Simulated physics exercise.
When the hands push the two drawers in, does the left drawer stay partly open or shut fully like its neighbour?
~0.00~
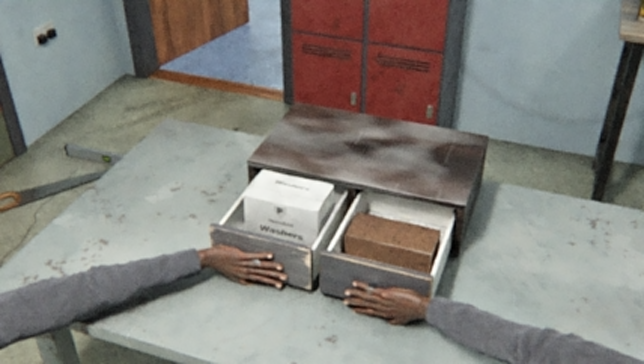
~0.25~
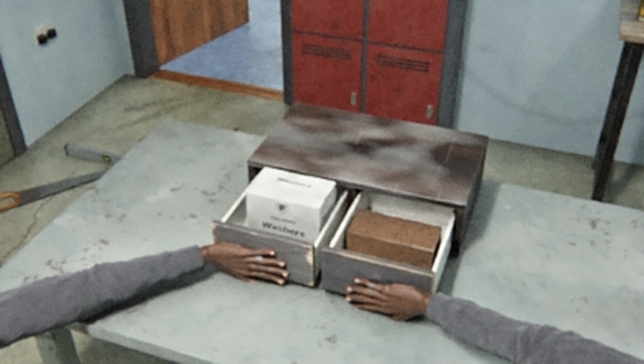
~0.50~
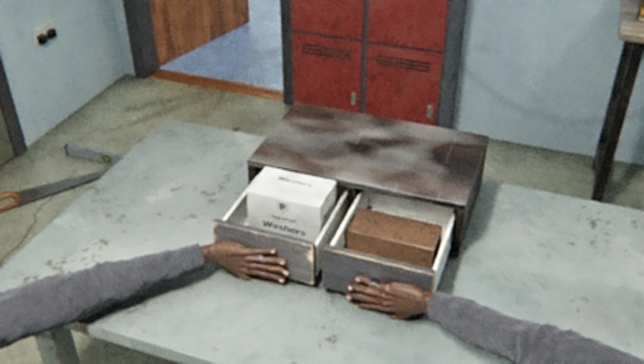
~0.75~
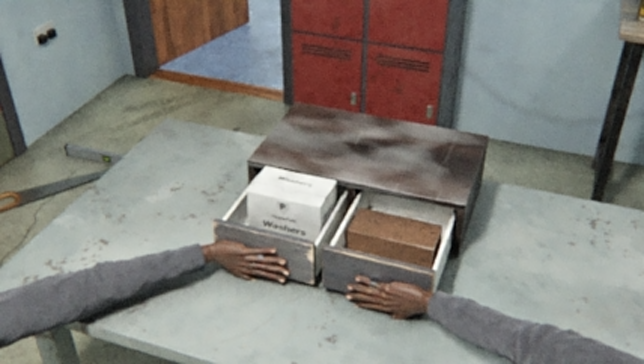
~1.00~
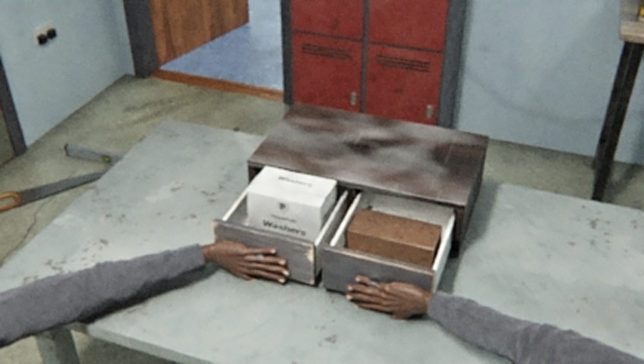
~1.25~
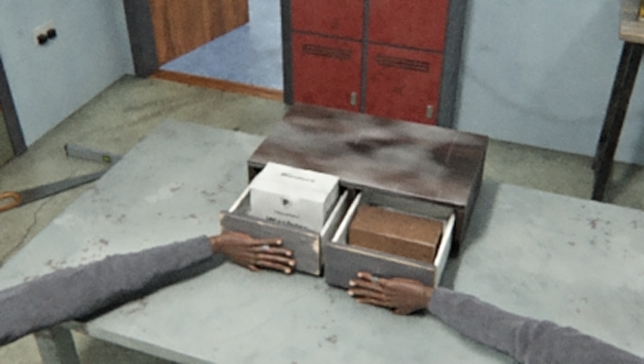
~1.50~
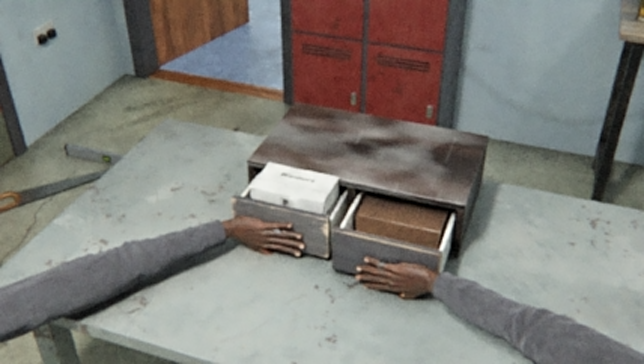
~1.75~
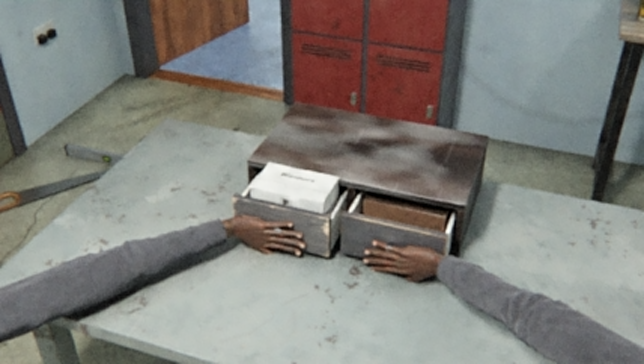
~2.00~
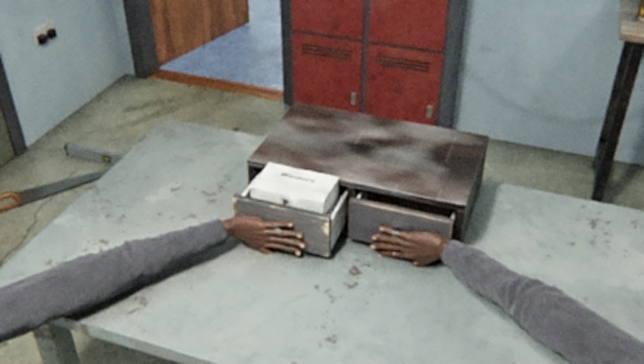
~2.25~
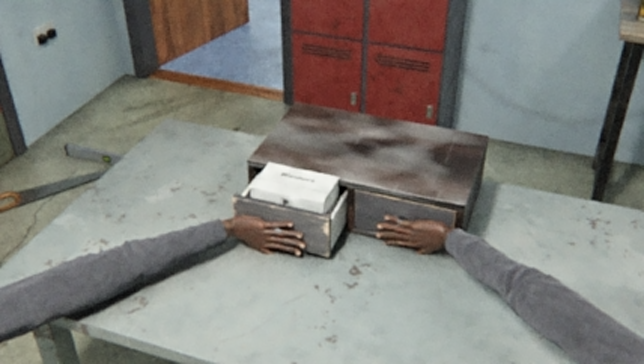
The left drawer stays partly open with the white box still showing, while the right drawer closes flush.
